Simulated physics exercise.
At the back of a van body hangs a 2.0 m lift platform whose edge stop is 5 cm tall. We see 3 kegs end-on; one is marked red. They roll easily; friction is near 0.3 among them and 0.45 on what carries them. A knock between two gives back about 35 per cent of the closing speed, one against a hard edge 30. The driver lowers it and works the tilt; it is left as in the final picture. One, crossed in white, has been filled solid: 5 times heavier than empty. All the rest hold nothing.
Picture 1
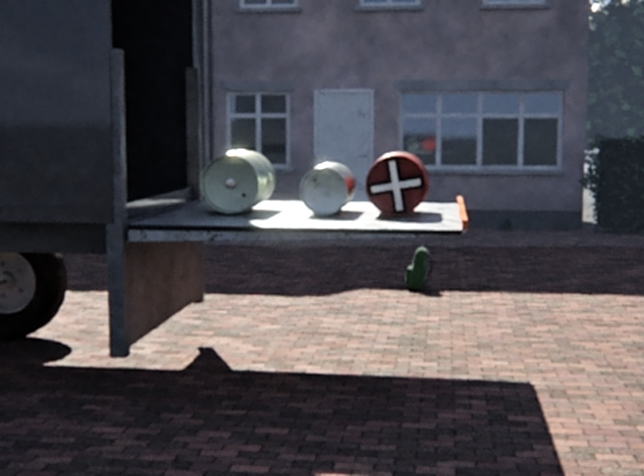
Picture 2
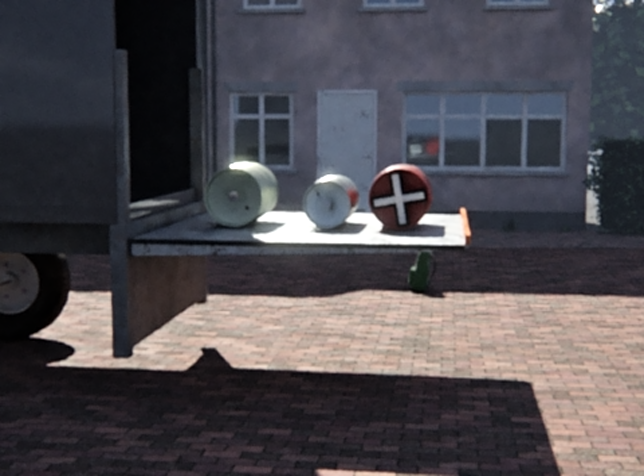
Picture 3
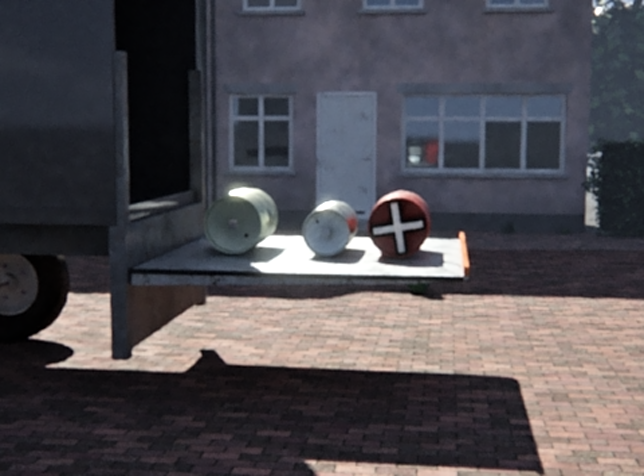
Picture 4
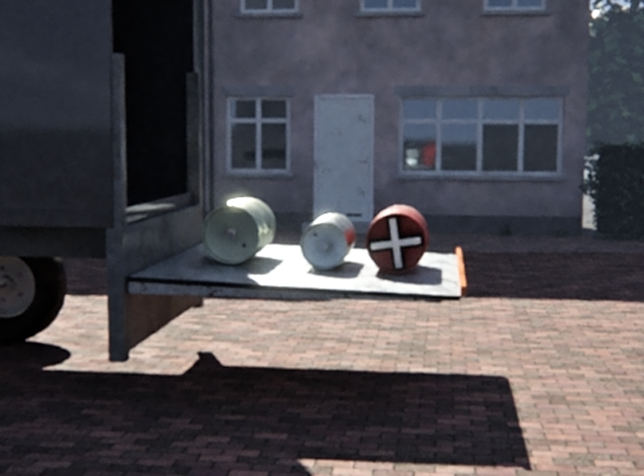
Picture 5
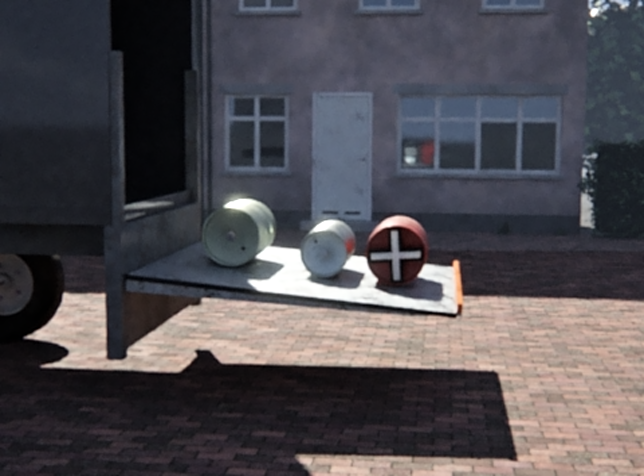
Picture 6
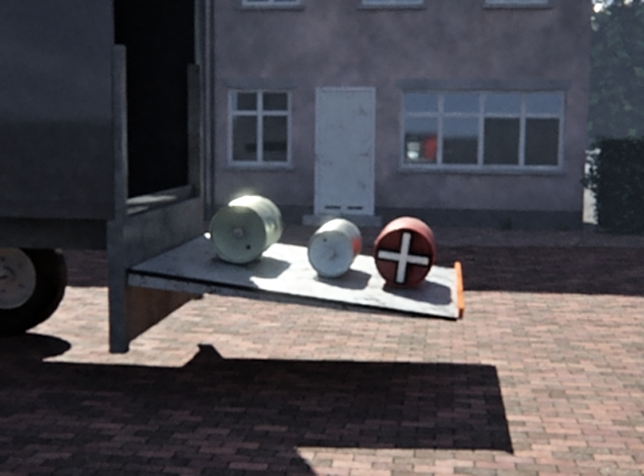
We see three barrels, one red with a white cross, on a platform behind a truck as it lowers, then tilts down to the right, the barrels shifting slightly right near the end.
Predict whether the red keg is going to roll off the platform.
The red one stays on the plate.
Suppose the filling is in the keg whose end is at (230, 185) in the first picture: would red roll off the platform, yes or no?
In that case red yes.
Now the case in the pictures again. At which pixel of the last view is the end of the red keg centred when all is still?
Near (439, 263).
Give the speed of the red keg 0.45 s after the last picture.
Roughly 0.5 m/s.
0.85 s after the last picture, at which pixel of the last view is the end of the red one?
At about (438, 263).
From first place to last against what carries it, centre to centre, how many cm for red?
About: Red 25.
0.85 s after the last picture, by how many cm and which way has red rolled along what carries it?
Red 25 right.
Another 0.45 s on from the last picture, red is on the plate, 20 cm from the stop, rolling right; 0 gone from the plate.
Another 0.85 s on from the last picture, red is on the plate, 15 cm from the stop, rolling left; 0 gone from the plate.
Another 1.35 s on from the last picture, still the same for red; 0 gone from the plate.
In the end (1.85 s after the last picture), red is on the plate, 15 cm from the stop; 0 gone from the plate.
